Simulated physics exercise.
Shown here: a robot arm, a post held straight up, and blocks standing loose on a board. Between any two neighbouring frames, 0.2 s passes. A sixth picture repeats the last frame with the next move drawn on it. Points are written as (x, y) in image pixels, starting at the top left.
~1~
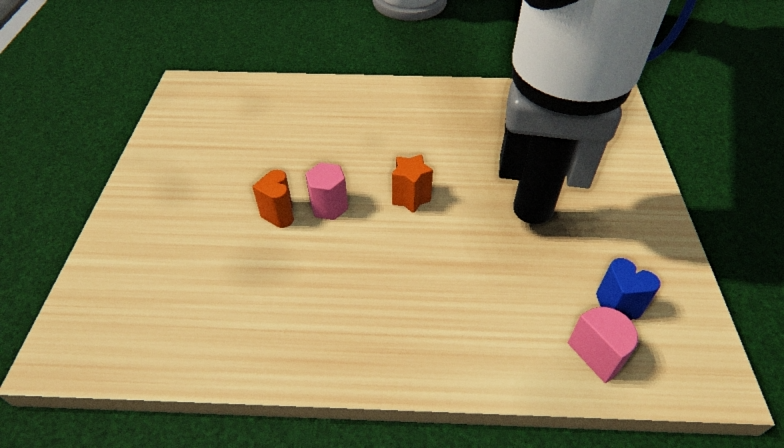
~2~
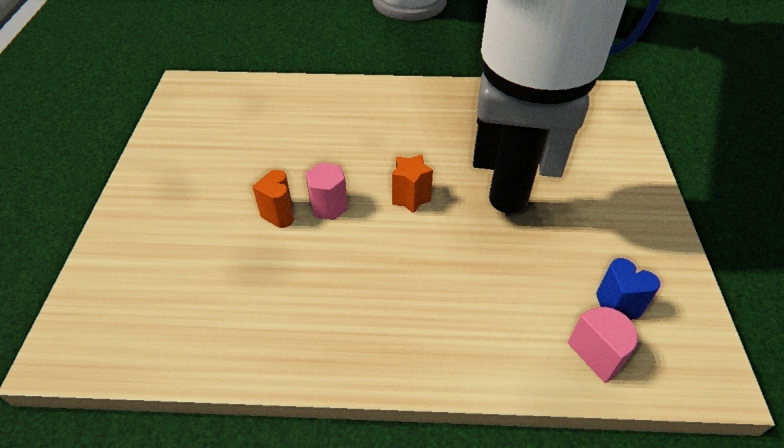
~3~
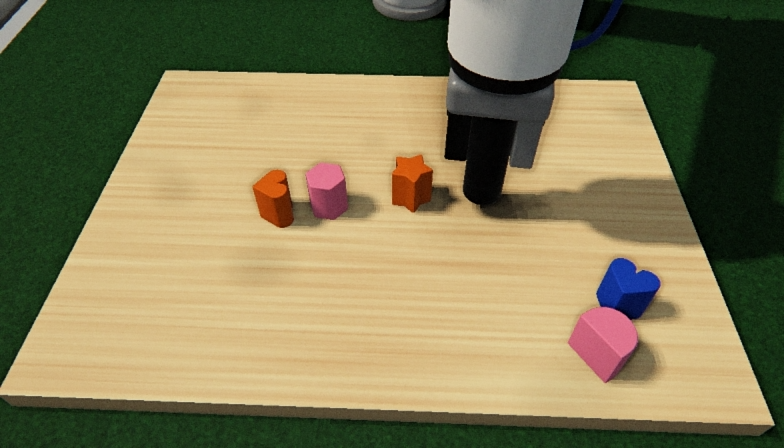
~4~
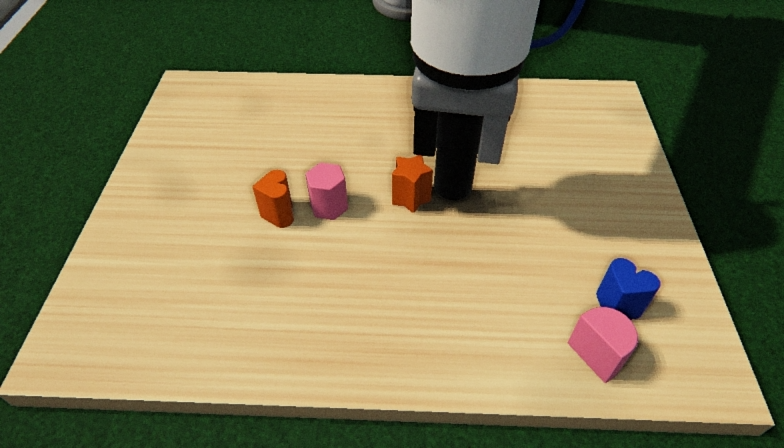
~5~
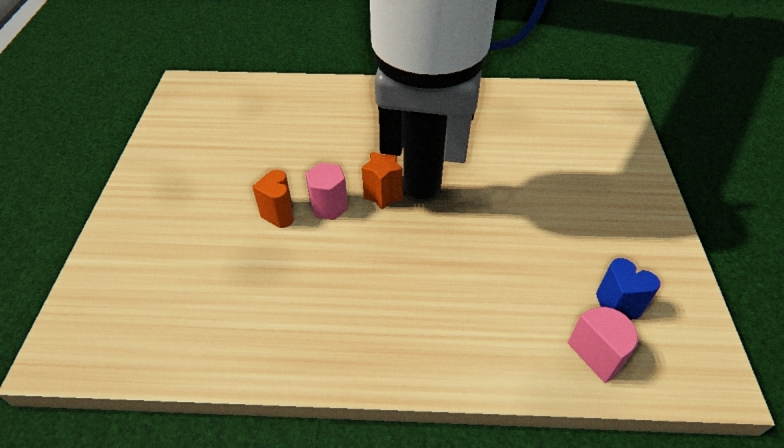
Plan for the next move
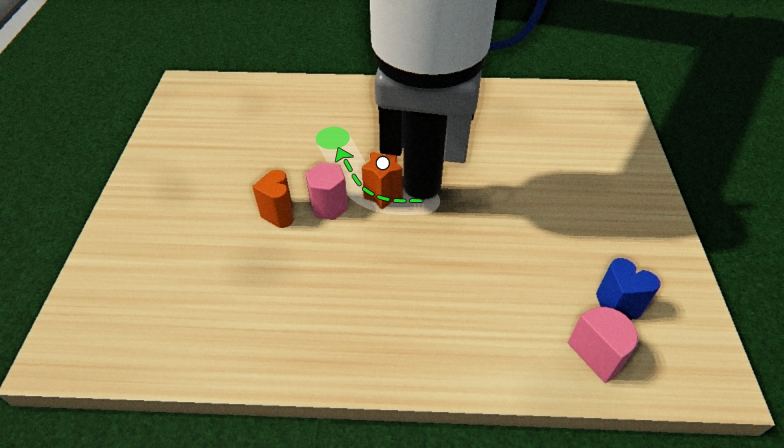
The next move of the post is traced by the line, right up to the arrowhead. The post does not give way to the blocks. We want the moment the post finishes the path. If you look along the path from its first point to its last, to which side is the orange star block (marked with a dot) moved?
With start-to-end as forward, it shifts left.
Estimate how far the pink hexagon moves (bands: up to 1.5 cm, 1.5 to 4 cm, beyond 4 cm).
Under 1.5 cm.
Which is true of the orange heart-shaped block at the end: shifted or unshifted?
If the post follows that path, the orange heart-shaped block stays in its place.
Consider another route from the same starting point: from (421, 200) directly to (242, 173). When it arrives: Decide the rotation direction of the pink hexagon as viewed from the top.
Watching from overhead, you'd notice the pink hexagon rotating counter-clockwise.
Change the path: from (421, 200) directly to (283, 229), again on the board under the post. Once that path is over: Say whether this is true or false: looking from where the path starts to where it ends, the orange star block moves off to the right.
My answer: True.
The drawn path runs from (421, 200) by way of (373, 195) and (349, 166) to (333, 138); the dot is on the orange star block.
On the path given first. One third of the way, post at (371, 181); pink hexagon at (318, 174), turned 25° anticlockwise; orange star block at (342, 151), turned 45° clockwise.
Two thirds of the way, post at (347, 153); pink hexagon at (318, 174), turned 25° anticlockwise; orange star block at (314, 131), turned 25° clockwise.
At the end, post at (331, 125); orange heart-shaped block not moved; pink hexagon at (318, 174), turned 25° anticlockwise; orange star block at (303, 122), turned 20° anticlockwise.
